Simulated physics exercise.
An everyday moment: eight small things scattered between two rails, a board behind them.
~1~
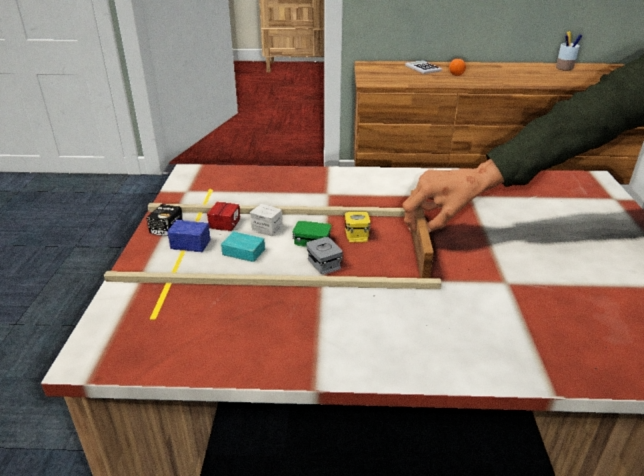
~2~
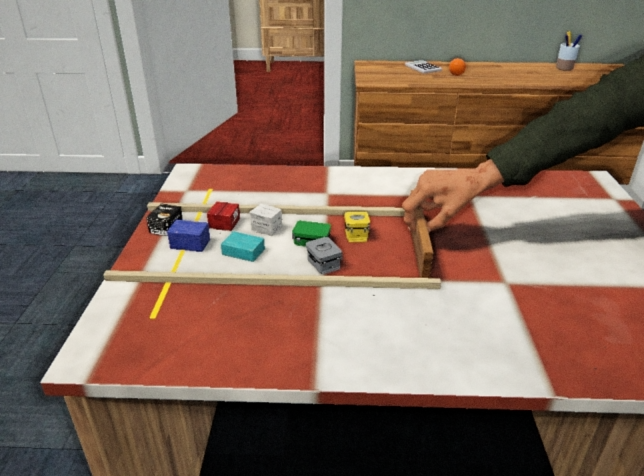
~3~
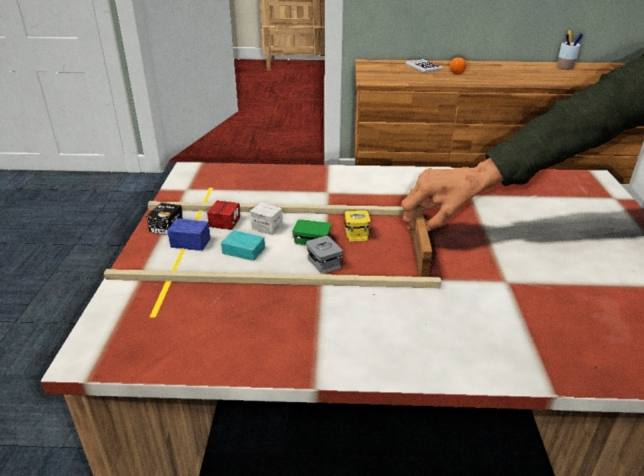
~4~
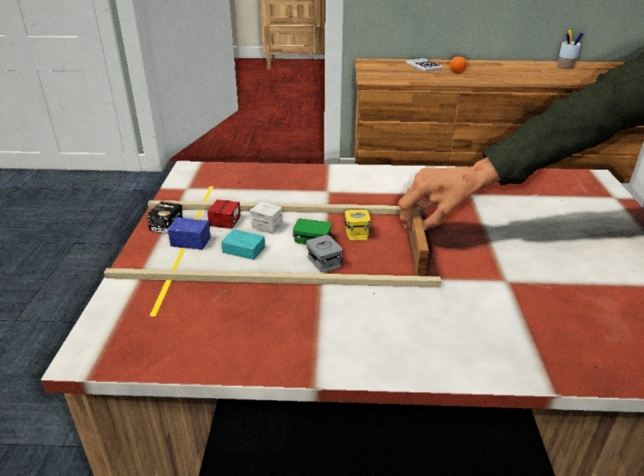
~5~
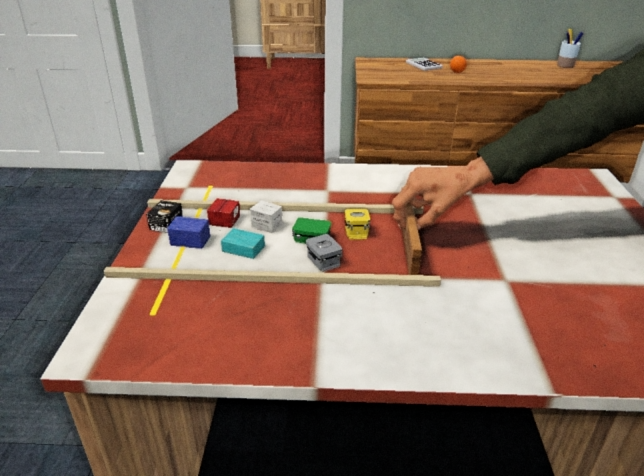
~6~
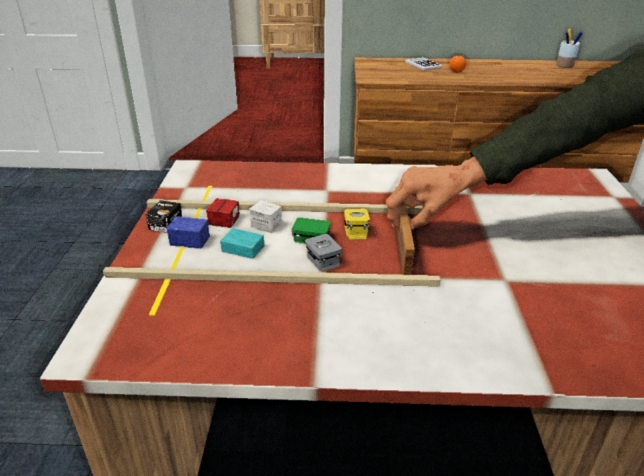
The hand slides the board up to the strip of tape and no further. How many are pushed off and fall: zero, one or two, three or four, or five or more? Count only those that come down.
The number that fall off is one or two.
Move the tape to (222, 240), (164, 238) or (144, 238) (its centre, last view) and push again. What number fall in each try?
Down on the floor: 0, 4 and 6.
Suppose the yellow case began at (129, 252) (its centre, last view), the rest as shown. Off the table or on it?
Then it tumbles off.
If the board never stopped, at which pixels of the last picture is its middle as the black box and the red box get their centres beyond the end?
At (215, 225) for the black box; at (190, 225) for the red box.
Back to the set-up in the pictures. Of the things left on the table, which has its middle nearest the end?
It is the blue block.
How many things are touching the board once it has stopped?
The number is 2.
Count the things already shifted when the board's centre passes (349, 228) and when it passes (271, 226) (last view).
By then 2, and 6.
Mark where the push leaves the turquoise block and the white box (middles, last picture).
The turquoise block stops around (132, 248); the white box around (158, 212).
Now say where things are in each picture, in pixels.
In the first frame, black box (165, 220); blue block (189, 236); red box (224, 216); board (420, 233); tape (187, 243).
In the second frame, blue block (189, 236); yellow case (357, 227).
In the third frame, red box (224, 215); green case (312, 234).
In the fourth frame, black box (166, 218); turquoise block (243, 244).
In the fifth frame, blue block (189, 232); grey case (324, 253).
In the sixth frame, black box (165, 216); blue block (189, 232); red box (223, 213); board (403, 229); tape (186, 239).
Early on, none off yet; black box at rest near (165, 216); blue block at rest near (189, 232); red box at rest near (223, 213).
A while later, none off yet; black box at rest near (165, 216); blue block travelled a little near (181, 230); red box travelled about its own width near (198, 211).
Finally, the number that fall off is one or two; lost, red box and black box.
